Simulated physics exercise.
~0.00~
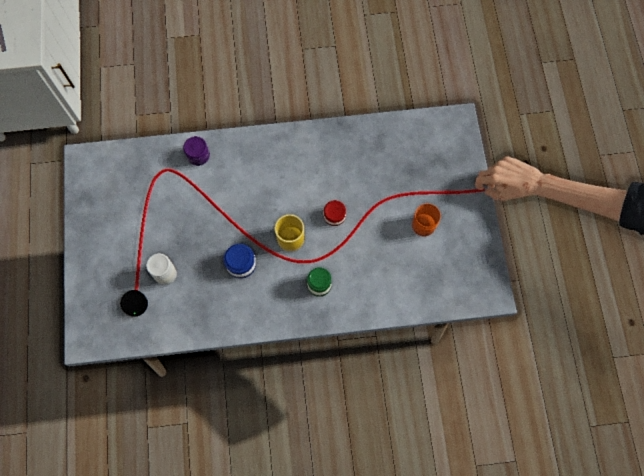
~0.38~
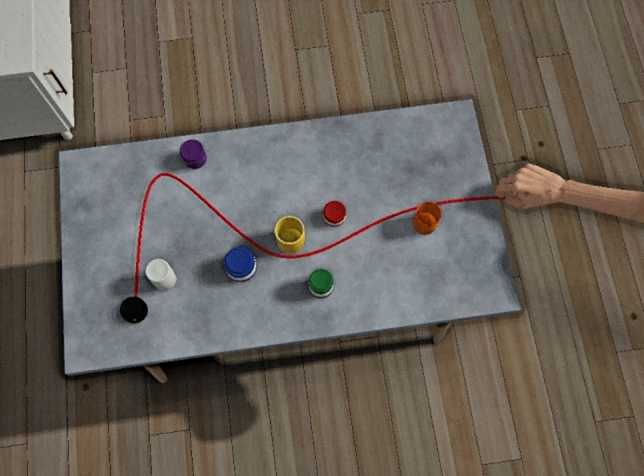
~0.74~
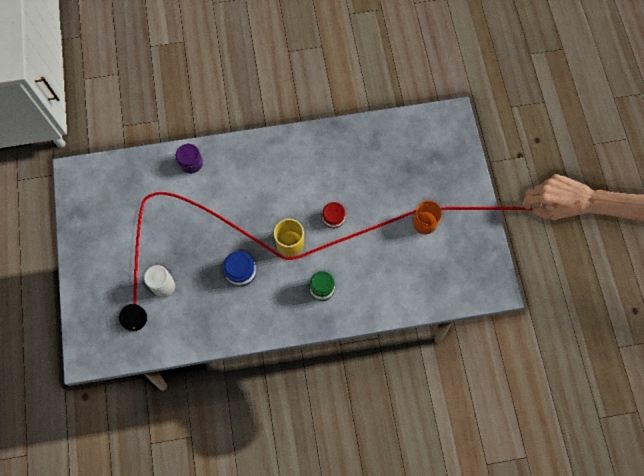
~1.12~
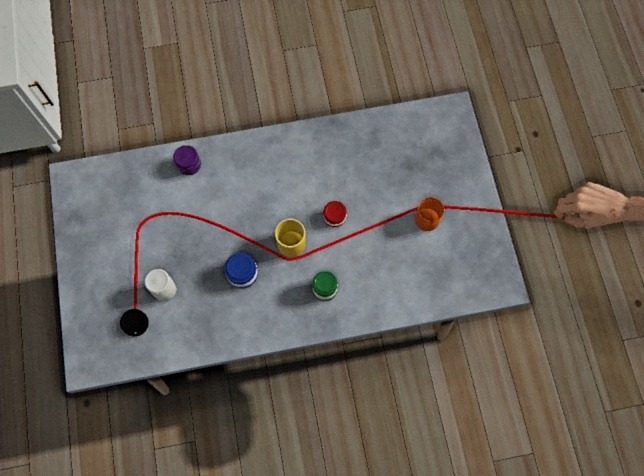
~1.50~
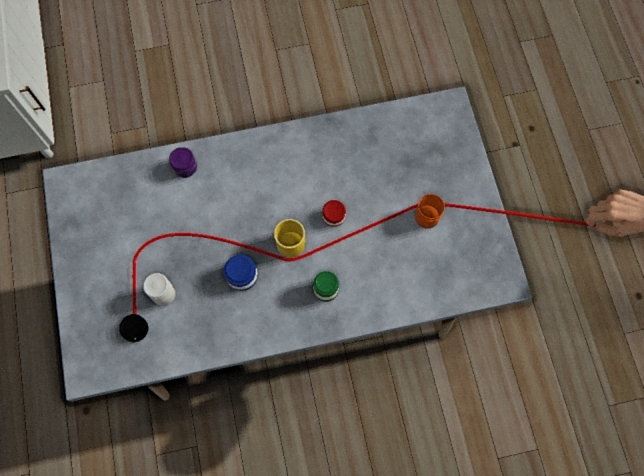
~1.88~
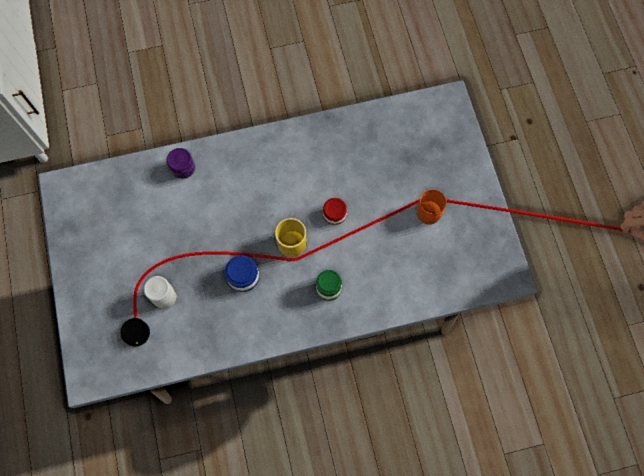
A hand pulls a red wire rightward across a gray table, drawing its curves flatter among small containers.
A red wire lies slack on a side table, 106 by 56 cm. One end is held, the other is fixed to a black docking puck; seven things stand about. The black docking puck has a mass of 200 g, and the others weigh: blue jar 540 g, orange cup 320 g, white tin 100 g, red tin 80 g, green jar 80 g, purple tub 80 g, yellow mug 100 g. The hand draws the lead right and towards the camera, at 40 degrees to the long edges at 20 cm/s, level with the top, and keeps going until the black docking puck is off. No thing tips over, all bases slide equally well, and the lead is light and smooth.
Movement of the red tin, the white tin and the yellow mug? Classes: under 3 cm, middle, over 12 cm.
Red tin - under the low limit; white tin - middle class; yellow mug - middle class.
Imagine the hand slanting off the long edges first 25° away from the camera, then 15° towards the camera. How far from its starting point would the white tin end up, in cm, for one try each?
It would shift around 8 cm the first time and around 8 cm the second time.
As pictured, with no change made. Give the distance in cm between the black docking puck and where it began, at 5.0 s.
Shift at that time: About 50 cm.
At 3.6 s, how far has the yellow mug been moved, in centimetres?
By then it has gone around 2 cm.
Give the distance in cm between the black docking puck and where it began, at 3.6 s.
About 24 cm from where it began.
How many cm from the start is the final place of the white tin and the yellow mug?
About 8 cm, 6 cm.
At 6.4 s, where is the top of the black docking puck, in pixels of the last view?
(453, 200).
By 3.6 s the black docking puck has slid 23 cm, and the shifts are, white tin 8 cm, yellow mug 2 cm.
By 5.0 s the black docking puck has slid 49 cm, and the shifts are, white tin 8 cm, yellow mug 6 cm, orange cup 2 cm.
By 6.4 s the black docking puck has slid 78 cm, and the shifts are, white tin 8 cm, yellow mug 6 cm, orange cup 4 cm.
By 7.6 s the black docking puck is off the top, and the shifts are, white tin 8 cm at (188, 305), yellow mug 6 cm at (297, 209), orange cup 4 cm, red tin 0 cm at (335, 208).
